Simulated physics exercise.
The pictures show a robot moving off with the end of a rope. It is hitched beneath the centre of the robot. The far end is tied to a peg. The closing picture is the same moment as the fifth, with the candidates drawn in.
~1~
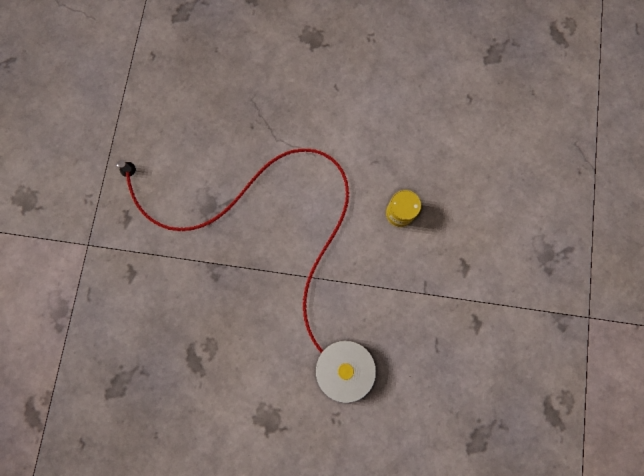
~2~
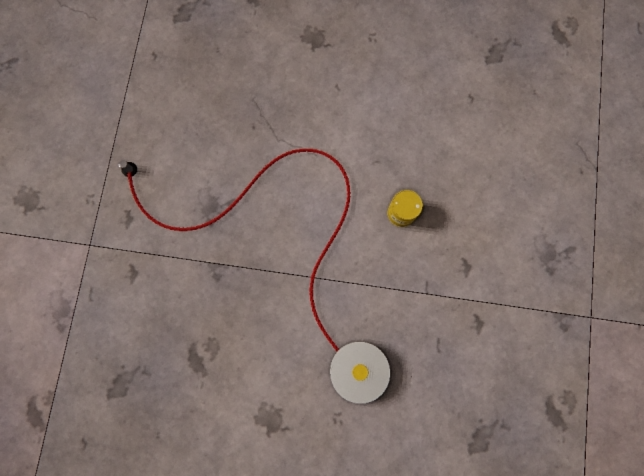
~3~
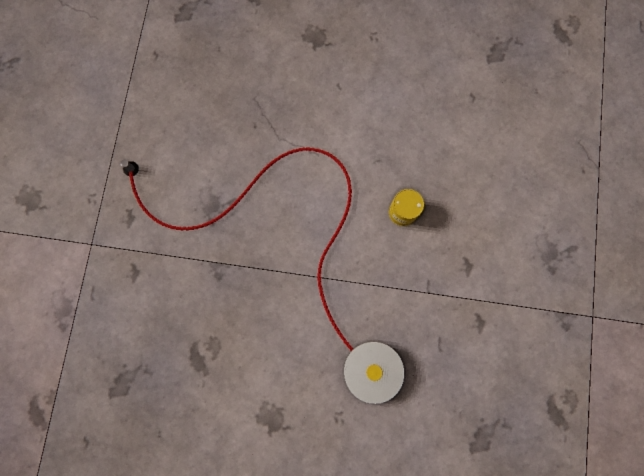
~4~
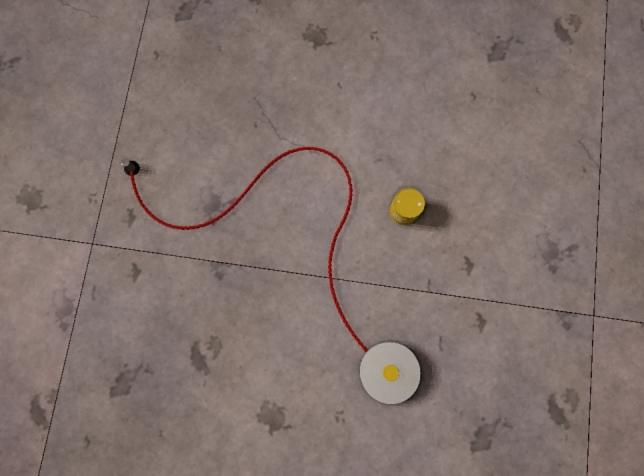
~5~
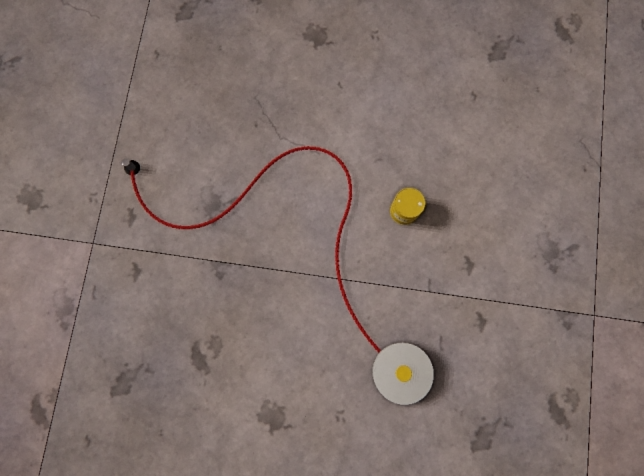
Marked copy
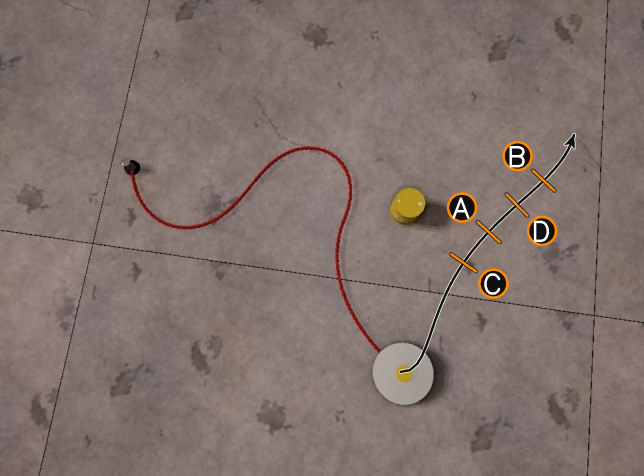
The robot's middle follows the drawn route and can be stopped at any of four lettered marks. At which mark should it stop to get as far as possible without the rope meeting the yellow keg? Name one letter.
At D, and not beyond.
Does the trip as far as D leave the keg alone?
For that mark, yes.
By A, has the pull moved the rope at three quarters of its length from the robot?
By then, no.
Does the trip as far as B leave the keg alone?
For that mark, no.
On the marked copy, A at (489, 232); B at (544, 181); C at (464, 263); D at (517, 205); the route from (401, 372) via (480, 242) to (574, 135).
With D. Early on, robot (441, 311), middle of the rope (314, 149).
Further on, robot (477, 247), middle of the rope (314, 149).
At the end, robot (521, 203), middle of the rope (314, 149); nothing has been touched.
As for the rest, A is safe but short; B brings the rope against the keg; C is safe but short.
